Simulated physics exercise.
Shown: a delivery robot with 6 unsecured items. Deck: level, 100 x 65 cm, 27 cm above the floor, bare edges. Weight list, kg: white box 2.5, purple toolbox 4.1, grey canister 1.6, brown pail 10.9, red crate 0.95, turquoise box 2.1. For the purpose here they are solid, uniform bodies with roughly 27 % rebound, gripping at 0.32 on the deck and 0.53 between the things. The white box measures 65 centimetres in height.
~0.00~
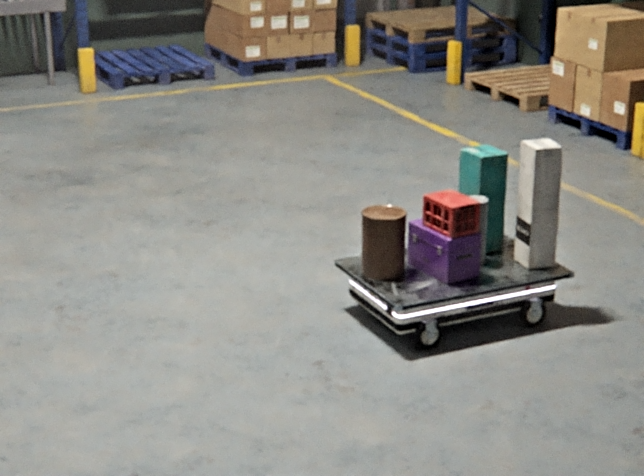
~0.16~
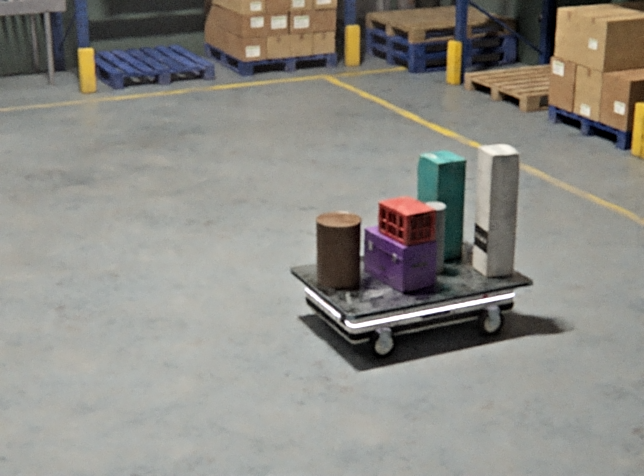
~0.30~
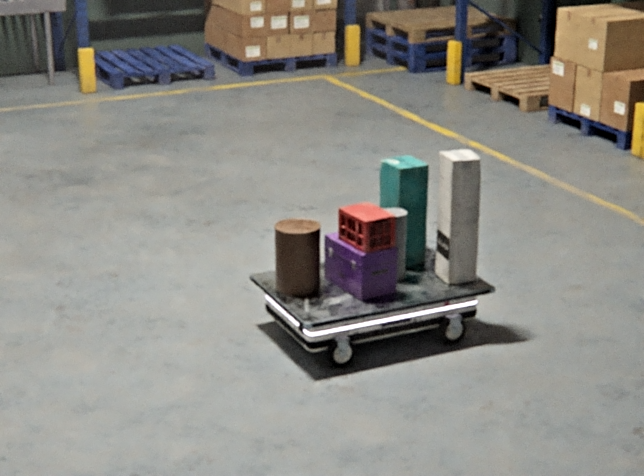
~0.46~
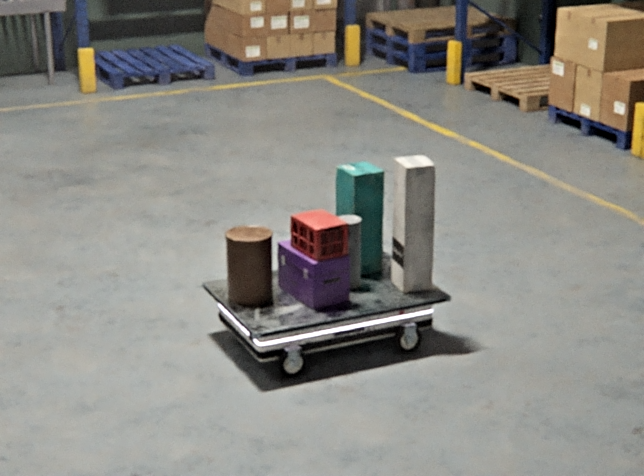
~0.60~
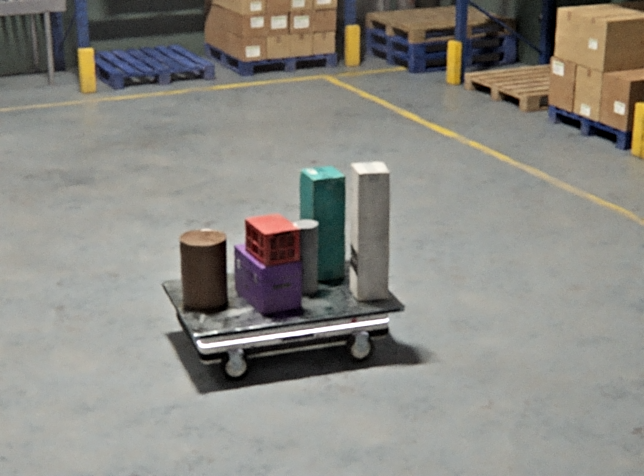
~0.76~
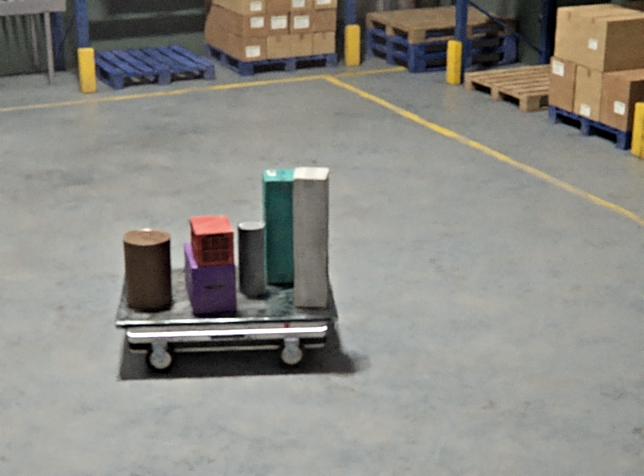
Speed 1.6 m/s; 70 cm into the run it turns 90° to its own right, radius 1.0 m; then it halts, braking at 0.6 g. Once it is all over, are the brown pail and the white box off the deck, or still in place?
The brown pail departs the deck; the white box departs the deck.
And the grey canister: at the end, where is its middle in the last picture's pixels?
(71, 182).
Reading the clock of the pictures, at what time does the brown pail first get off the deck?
Roughly at the 1.2 s mark.
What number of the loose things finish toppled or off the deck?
2.
After 1.16 s, cart has run 186 cm, turned 58°; brown pail slid 41 cm near (23, 243); white box leaning 11° near (153, 232); red crate slid 16 cm.
After 1.56 s, cart has run 250 cm, turned 89°; white box and brown pail now off the deck; red crate slid 23 cm; purple toolbox slid 20 cm.
After 1.96 s, cart has run 279 cm, turned 90°, stopped; red crate slid 31 cm; purple toolbox slid 28 cm; turquoise box slid 16 cm.
At rest (3.4 s), off the deck, white box and brown pail; not toppled but over 10 cm from the start, purple toolbox, grey canister, red crate and turquoise box.
